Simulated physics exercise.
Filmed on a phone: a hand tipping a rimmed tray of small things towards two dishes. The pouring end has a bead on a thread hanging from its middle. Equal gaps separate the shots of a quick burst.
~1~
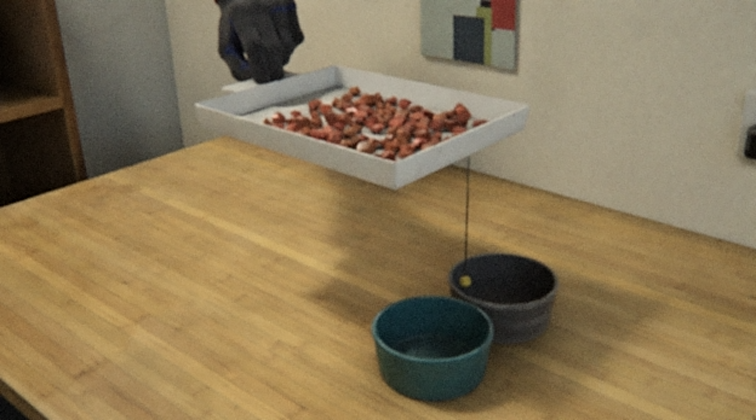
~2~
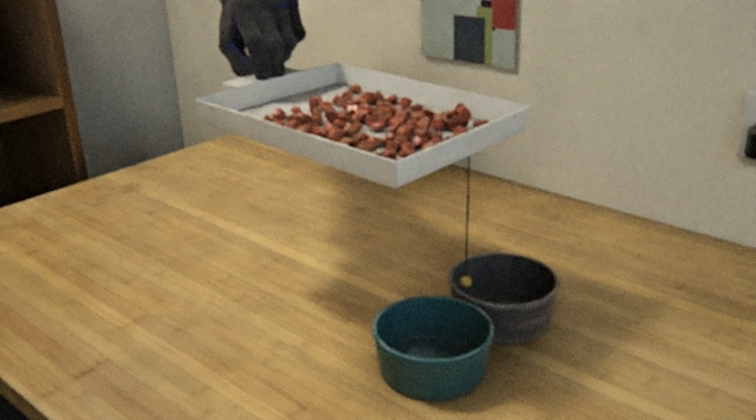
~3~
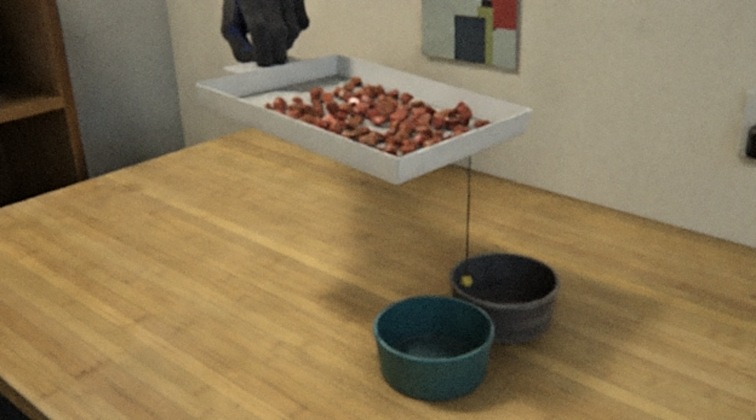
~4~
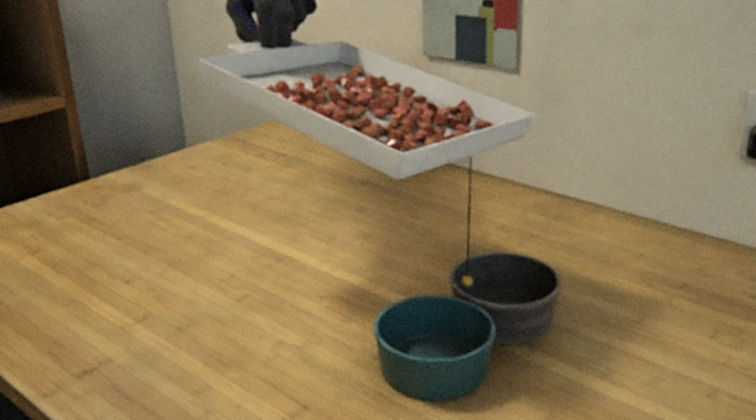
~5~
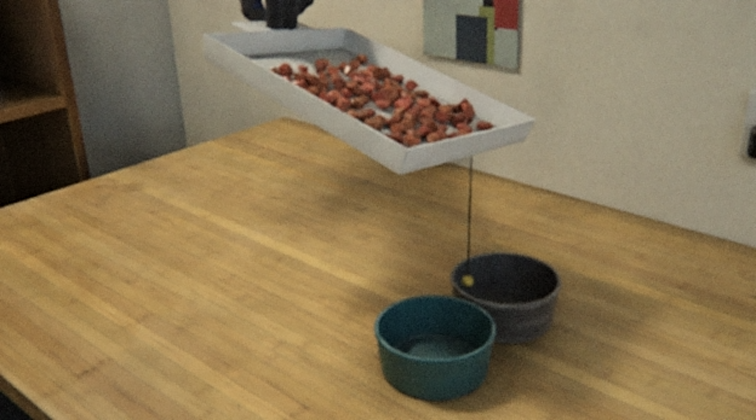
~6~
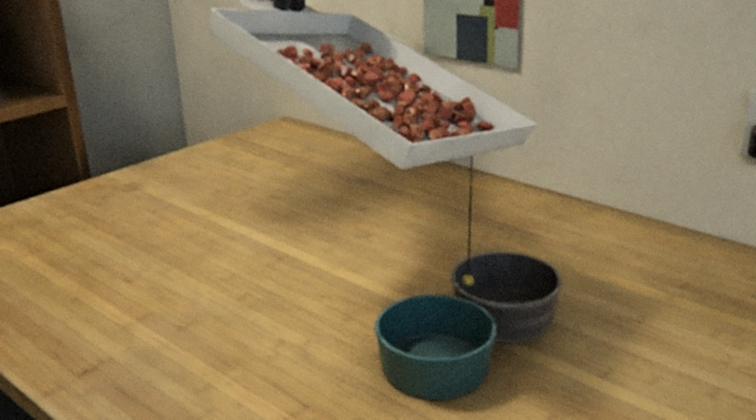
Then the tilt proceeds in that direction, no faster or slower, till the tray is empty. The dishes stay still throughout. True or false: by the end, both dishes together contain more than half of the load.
True.
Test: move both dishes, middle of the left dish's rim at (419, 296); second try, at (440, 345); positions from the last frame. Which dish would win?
Result, try one: The dish at right; try two: The dish at right.
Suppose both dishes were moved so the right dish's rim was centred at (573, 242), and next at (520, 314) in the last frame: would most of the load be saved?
In the first position a majority, in the second a minority.
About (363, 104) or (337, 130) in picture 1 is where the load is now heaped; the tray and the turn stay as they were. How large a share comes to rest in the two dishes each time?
You'd get near 70 percent first and near 70 percent after that.
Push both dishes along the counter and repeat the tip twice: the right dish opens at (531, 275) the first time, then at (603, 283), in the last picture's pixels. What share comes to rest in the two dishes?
First 90 per cent, second 10 per cent.
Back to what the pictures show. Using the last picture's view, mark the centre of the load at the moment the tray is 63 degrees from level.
In the last view the centre sits at roughly (478, 102).
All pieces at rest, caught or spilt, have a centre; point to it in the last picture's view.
Near (518, 304), more or less.
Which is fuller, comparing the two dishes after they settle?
Answer: The one at right.
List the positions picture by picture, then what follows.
The first picture shows corners of the pouring end at (395, 161) and (525, 106), level; middle of the load at (376, 128), bits of crushed brick; left dish at (480, 365); right dish at (548, 312); bead on its thread at (465, 282).
The second picture shows corners of the pouring end at (396, 160) and (526, 106), level; middle of the load at (377, 127).
The third picture shows corners of the pouring end at (399, 157) and (528, 109), tipped barely, lowest at the right corner; middle of the load at (378, 121).
The fourth picture shows corners of the pouring end at (403, 152) and (530, 114), tipped a little, lowest at the right corner; middle of the load at (380, 113).
The fifth picture shows corners of the pouring end at (407, 147) and (532, 119), tipped clearly, lowest at the right corner; middle of the load at (379, 97).
The sixth picture shows corners of the pouring end at (412, 143) and (533, 123), tipped clearly, lowest at the right corner; middle of the load at (382, 88); left dish at (483, 364); right dish at (551, 311).
Soon, tray tipped steeply; all on the tray.
A while on, tray tipped right over; about half on the tray; about a quarter in the right dish; about a quarter outside both; a small part in the air.
Towards the end, tray tipped past a quarter turn; about two thirds in the right dish; about a third outside both.
Finally, tray tipped past a quarter turn; none in the left dish; about two thirds in the right dish; about a third outside both.
